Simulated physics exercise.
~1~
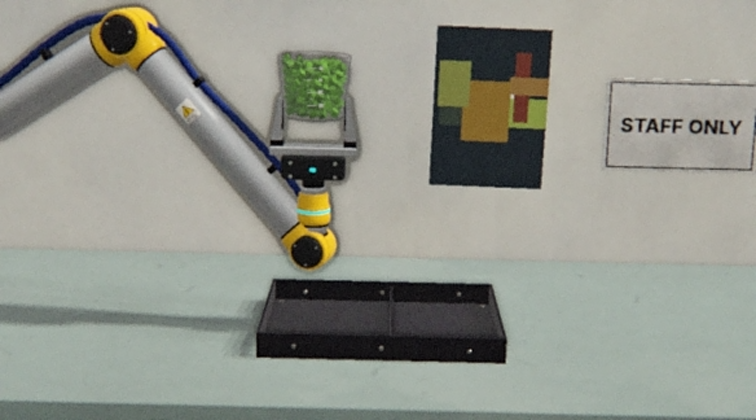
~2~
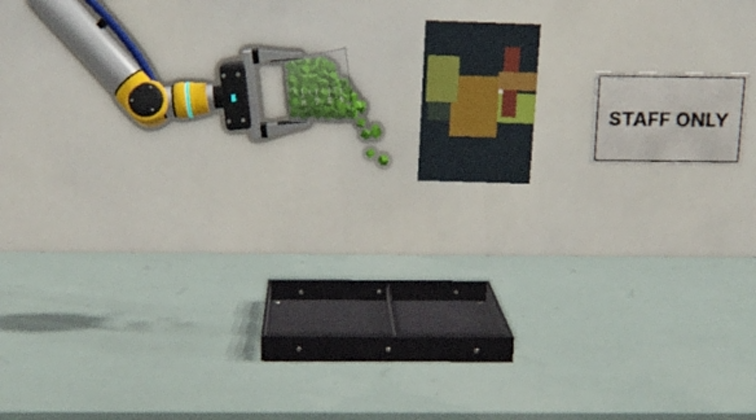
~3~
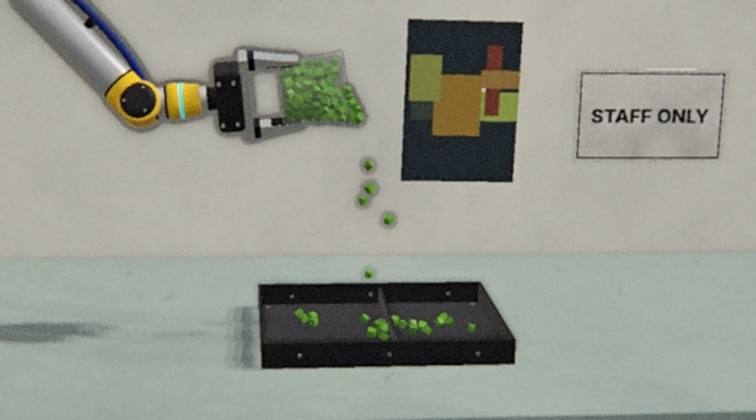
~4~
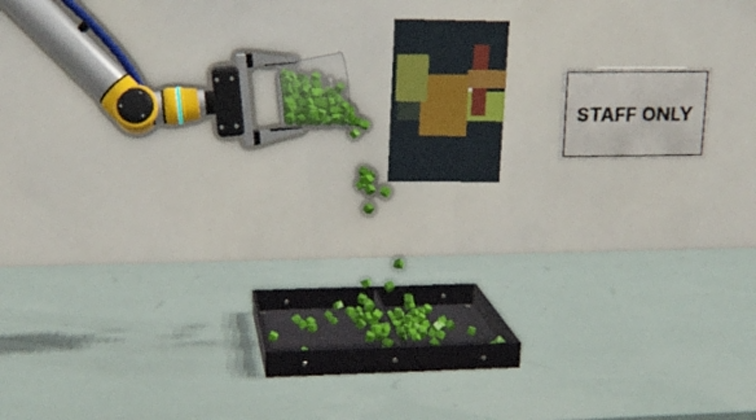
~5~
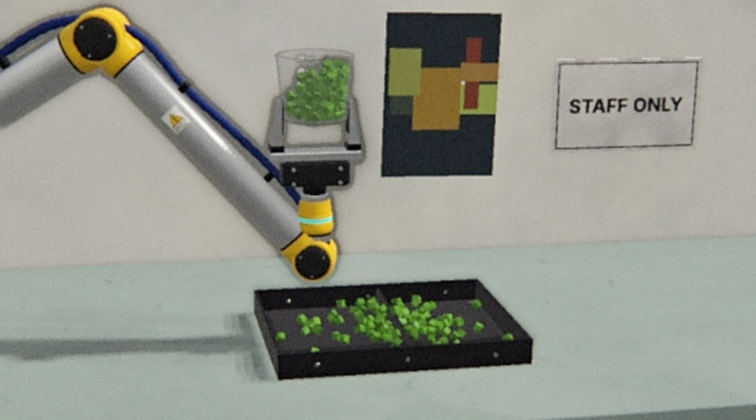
The clip opens with a yellow-jointed robot arm holding a clear beaker full of green vegetable dice upright above a black, divided tray on a pale table, with an abstract print and a "STAFF ONLY" sign on the wall behind. The arm swings the beaker onto its side, and the first pieces tumble from its lip. More dice drop in a loose trickle, scattering across both parts of the tray. The pouring continues until a green heap spreads around the divider. Finally the arm turns the beaker upright again, still roughly half full, above the scattered dice.
